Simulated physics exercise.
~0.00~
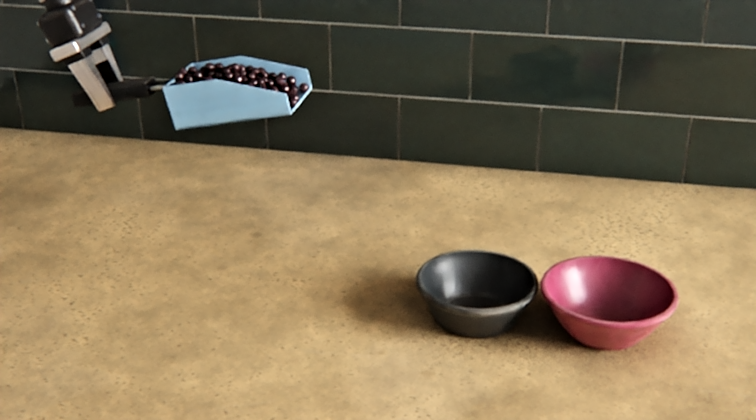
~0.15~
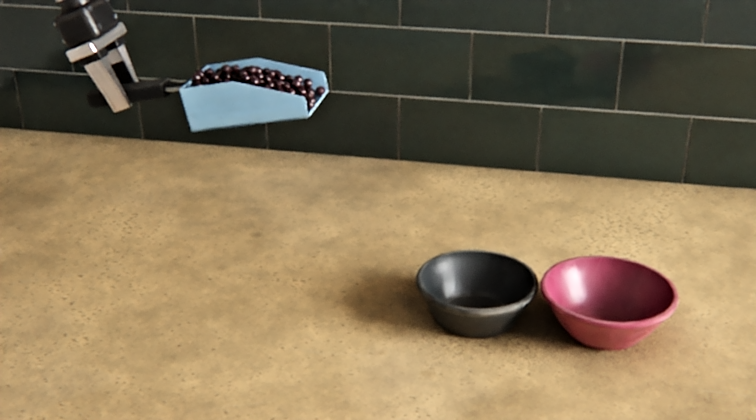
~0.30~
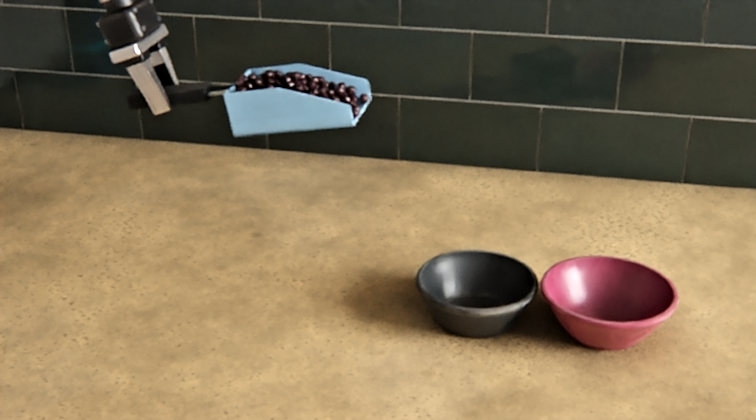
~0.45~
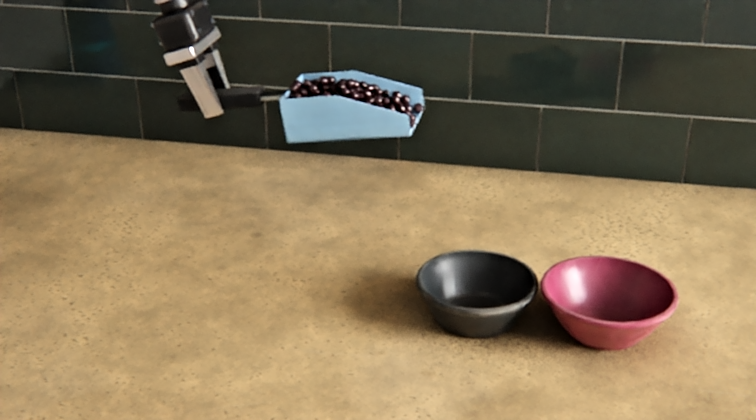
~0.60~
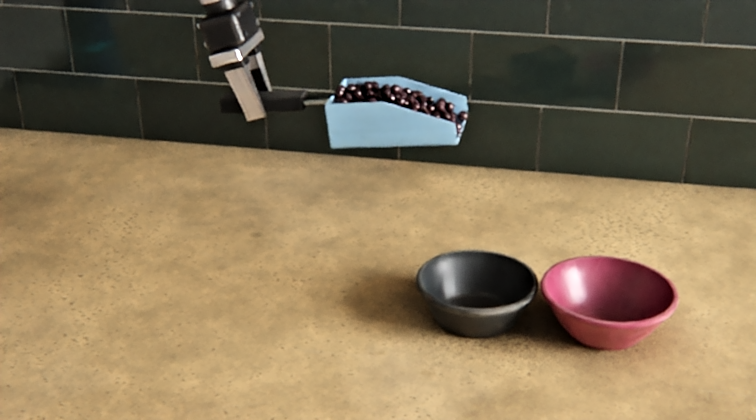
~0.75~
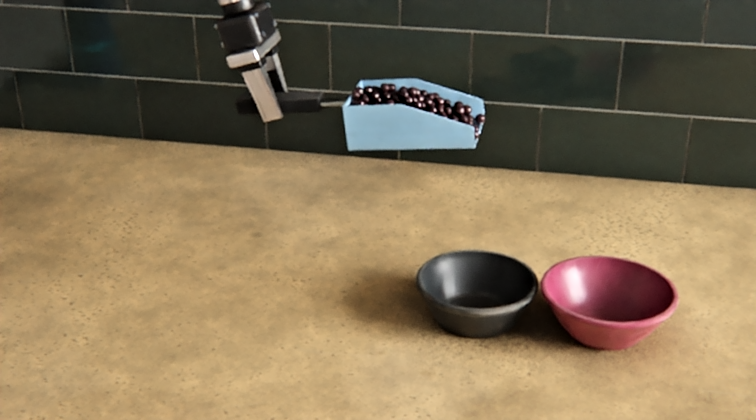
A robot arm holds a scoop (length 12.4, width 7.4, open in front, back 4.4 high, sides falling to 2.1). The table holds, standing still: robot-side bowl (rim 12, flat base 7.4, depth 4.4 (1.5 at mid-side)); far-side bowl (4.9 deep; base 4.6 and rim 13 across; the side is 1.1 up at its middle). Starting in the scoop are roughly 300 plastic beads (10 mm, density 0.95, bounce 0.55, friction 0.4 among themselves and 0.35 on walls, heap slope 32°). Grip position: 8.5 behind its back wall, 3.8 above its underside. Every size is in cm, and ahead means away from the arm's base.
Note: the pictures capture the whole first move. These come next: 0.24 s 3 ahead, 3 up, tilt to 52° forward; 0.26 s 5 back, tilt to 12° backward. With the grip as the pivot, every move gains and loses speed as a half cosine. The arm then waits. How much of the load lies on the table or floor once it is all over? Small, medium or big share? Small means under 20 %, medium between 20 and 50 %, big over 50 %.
A medium share.
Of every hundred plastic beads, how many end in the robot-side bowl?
The share is near 60 per cent.
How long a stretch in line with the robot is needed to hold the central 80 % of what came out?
I'd estimate near 22 cm.
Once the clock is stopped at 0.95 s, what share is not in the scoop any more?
Share gone: Around 40 %.
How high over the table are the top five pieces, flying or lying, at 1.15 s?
Height: Some 18 cm.
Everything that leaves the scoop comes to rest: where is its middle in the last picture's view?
Around pixel (481, 310).
After 0.95 s, tilted 48° forward, highest piece 16 above the table; 183 on the scoop, 104 in the robot-side bowl, 8 in flight or on a rim.
After 1.15 s, tilted 9° forward, highest piece 19 above the table; 191 in the robot-side bowl, 72 on the table or floor, 2 in the far-side bowl, 30 in flight or on a rim.
After 1.45 s, tilted 12° backward, highest piece 7 above the table; 183 in the robot-side bowl, 93 on the table or floor, 16 in the far-side bowl, 3 in flight or on a rim.
After 2.50 s, tilted 12° backward, highest piece 4 above the table; 183 in the robot-side bowl, 97 on the table or floor, 15 in the far-side bowl.
In the end, 183 in the robot-side bowl, 97 on the table or floor, 15 in the far-side bowl. That is 33 % on the table or floor.
